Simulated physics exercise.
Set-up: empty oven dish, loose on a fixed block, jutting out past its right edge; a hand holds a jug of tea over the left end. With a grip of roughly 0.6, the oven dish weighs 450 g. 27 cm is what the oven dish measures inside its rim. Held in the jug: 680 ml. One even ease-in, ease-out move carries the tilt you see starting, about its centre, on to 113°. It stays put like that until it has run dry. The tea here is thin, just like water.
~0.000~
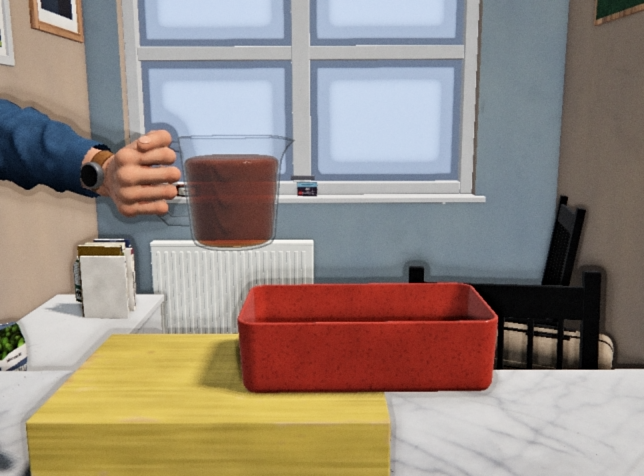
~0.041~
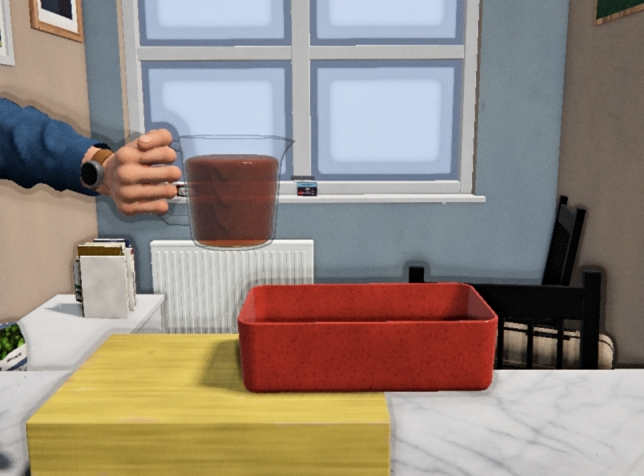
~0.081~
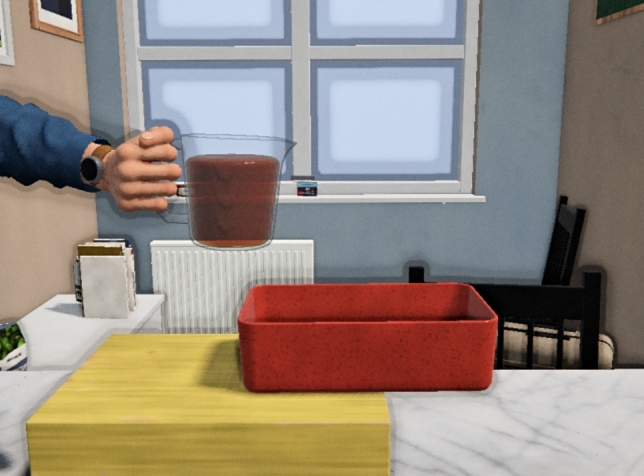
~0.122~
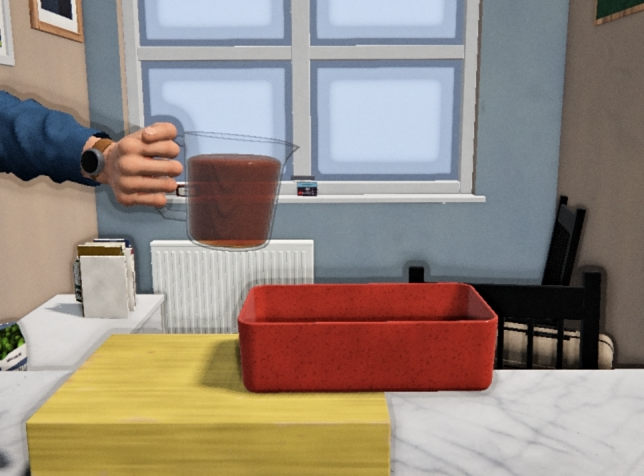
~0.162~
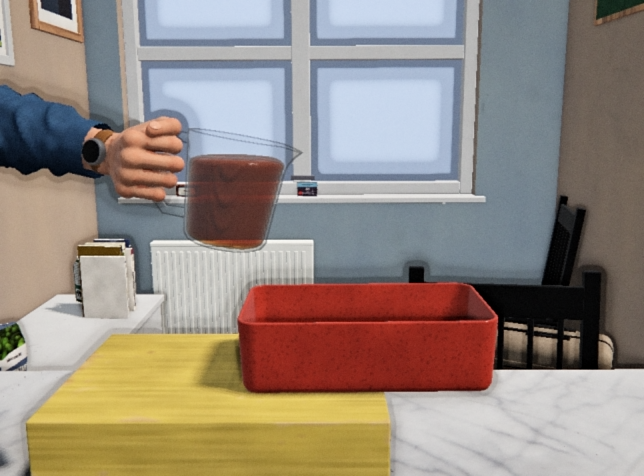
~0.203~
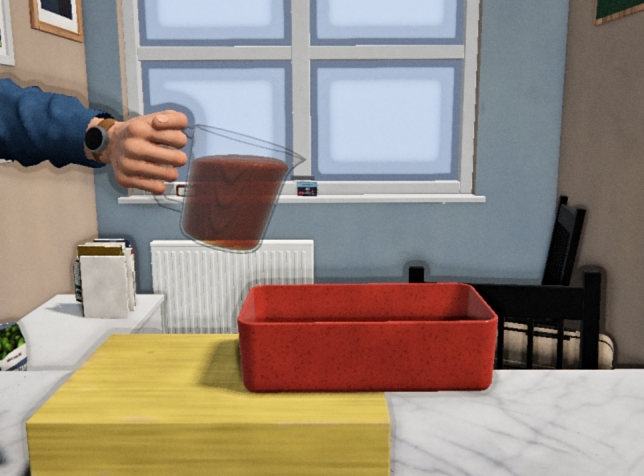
A hand holding a clear jug of brown liquid kept it almost still above the left end of an empty red dish, then gradually tilted it a little to the right.
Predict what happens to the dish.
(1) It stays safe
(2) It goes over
1.
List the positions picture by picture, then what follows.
In the first frame, tilt 0°; pouring edge (294, 139); surface from (187, 158) to (279, 158); the oven dish's rim runs from (246, 305) to (483, 302); the block's edge is at (386, 422).
In the second frame, tilt 1°; pouring edge (295, 139); surface from (187, 158) to (279, 158).
In the third frame, tilt 3°; pouring edge (297, 142); surface from (187, 157) to (281, 159).
In the fourth frame, tilt 6°; pouring edge (300, 146); surface from (189, 157) to (283, 160).
In the fifth frame, tilt 11°; pouring edge (303, 151); surface from (192, 158) to (286, 162).
In the sixth frame, tilt 16°; pouring edge (306, 158); surface from (193, 160) to (291, 163).
After 0.54 s the tilt is 83° and 68 per cent is still to pour; the oven dish lies level with 8 per cent in it.
After 0.78 s the tilt is 112° and 11 per cent is still to pour; the oven dish lies level with 73 per cent in it.
After 1.04 s the tilt is 113° and 0 per cent is still to pour; the oven dish lies level with 96 per cent in it.
After 1.32 s the tilt is 113° and 0 per cent is still to pour; the oven dish lies level with 97 per cent in it.
In the end the oven dish lies level with 97 per cent in it.
